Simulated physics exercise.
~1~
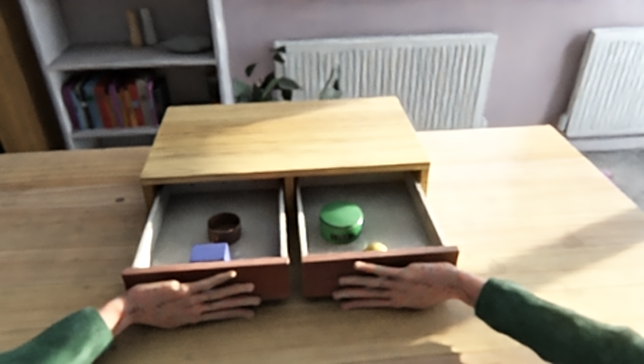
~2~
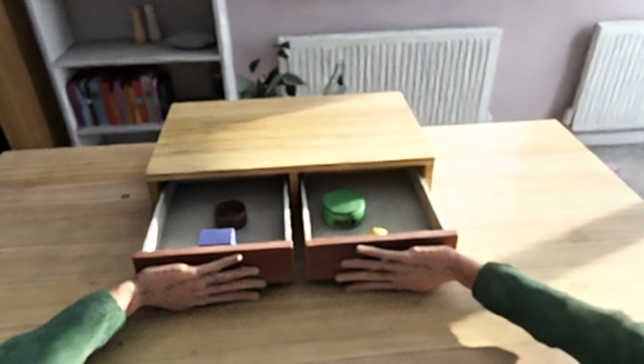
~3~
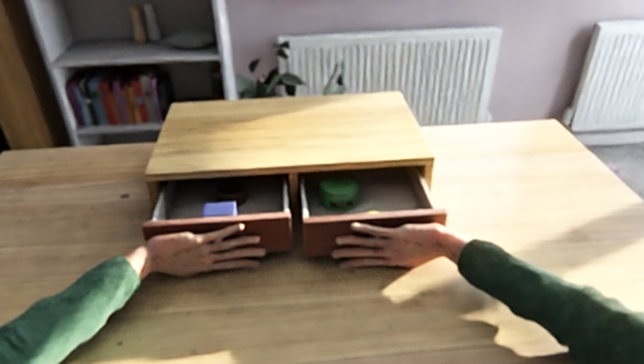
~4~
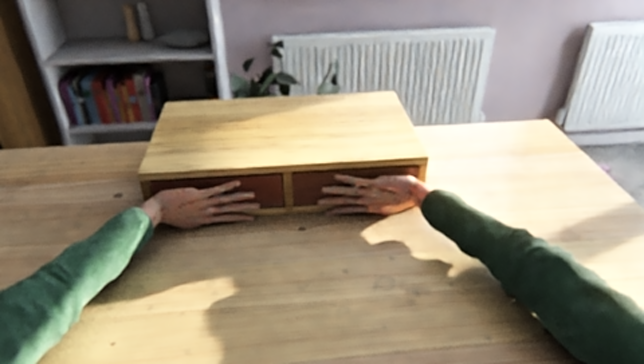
Two hands in green sleeves pushed in both open drawers of a small wooden chest on a table, one holding a blue block and brown beaker, the other a green round object and something small and yellow, until both drawers were shut.
